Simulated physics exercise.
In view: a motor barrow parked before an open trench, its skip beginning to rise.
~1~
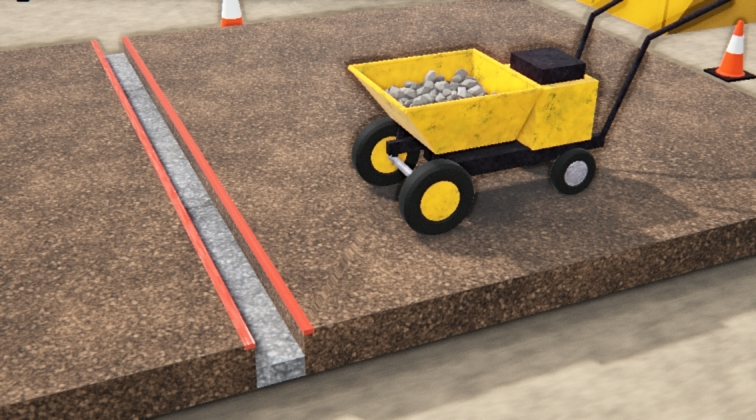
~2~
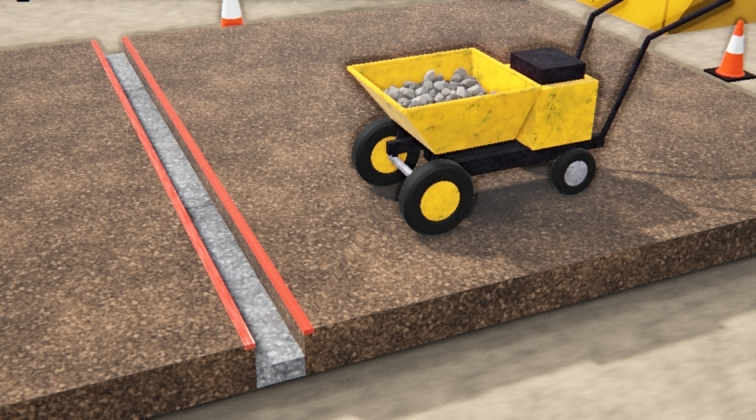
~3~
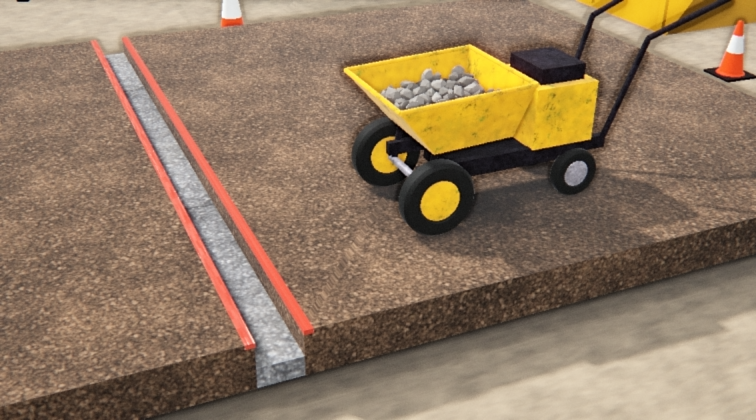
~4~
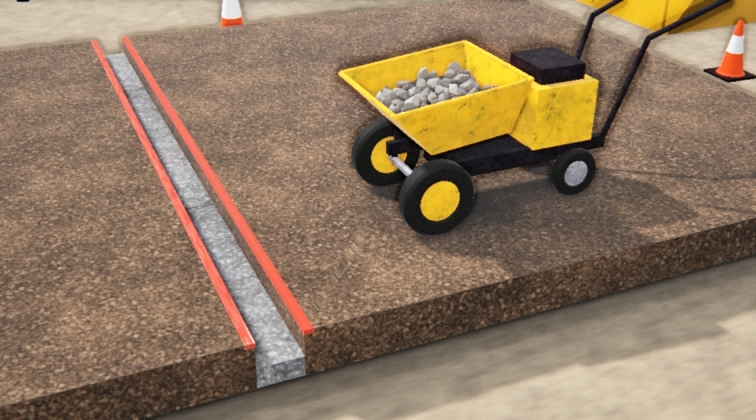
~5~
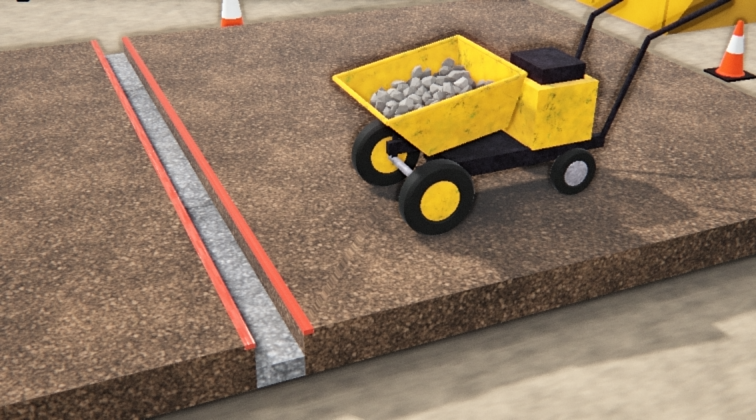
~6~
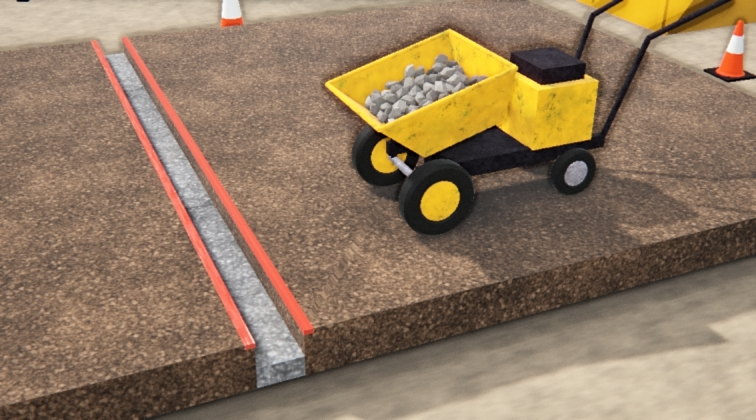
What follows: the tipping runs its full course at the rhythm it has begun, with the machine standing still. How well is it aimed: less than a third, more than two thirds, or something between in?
In the trench: Less than a third.
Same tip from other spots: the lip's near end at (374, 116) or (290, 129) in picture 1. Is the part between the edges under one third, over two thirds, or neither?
At the first place the middle third, at the second less than a third.
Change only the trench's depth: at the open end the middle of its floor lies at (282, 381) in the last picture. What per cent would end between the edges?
Roughly 20 in a hundred.
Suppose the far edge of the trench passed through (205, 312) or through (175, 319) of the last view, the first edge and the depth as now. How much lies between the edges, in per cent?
In turn 20 and 20 in a hundred.
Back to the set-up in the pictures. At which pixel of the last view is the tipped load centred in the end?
Close to (277, 227).
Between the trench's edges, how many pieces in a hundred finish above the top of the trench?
Close to 0 per cent.
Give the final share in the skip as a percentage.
About 25 per cent.
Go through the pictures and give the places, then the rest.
The first picture shows lip of the skip (406, 111), level; top of the load (452, 103), broken stones; first edge of the trench (286, 294); far edge (231, 307), the trench under half as wide as the skip, and about half as deep as wide.
The second picture shows lip of the skip (404, 112), level; top of the load (451, 103).
The third picture shows lip of the skip (401, 114), tipped barely; top of the load (465, 98).
The fourth picture shows lip of the skip (395, 117), tipped a little; top of the load (461, 95).
The fifth picture shows lip of the skip (388, 123), tipped a little; top of the load (463, 85).
The sixth picture shows lip of the skip (380, 130), tipped clearly; top of the load (455, 82); first edge of the trench (286, 294); far edge (231, 307).
Just after the last frame, skip tipped steeply; every one in the skip.
A moment on, skip tipped right over; almost all in the skip; just a few short of the trench.
Further on, skip tipped right over; roughly a third in the skip; roughly half short of the trench; roughly a quarter in or heaped over the trench.
When it is over, skip tipped right over; roughly a quarter in the skip; roughly half short of the trench; roughly a quarter in or heaped over the trench; not one beyond it.
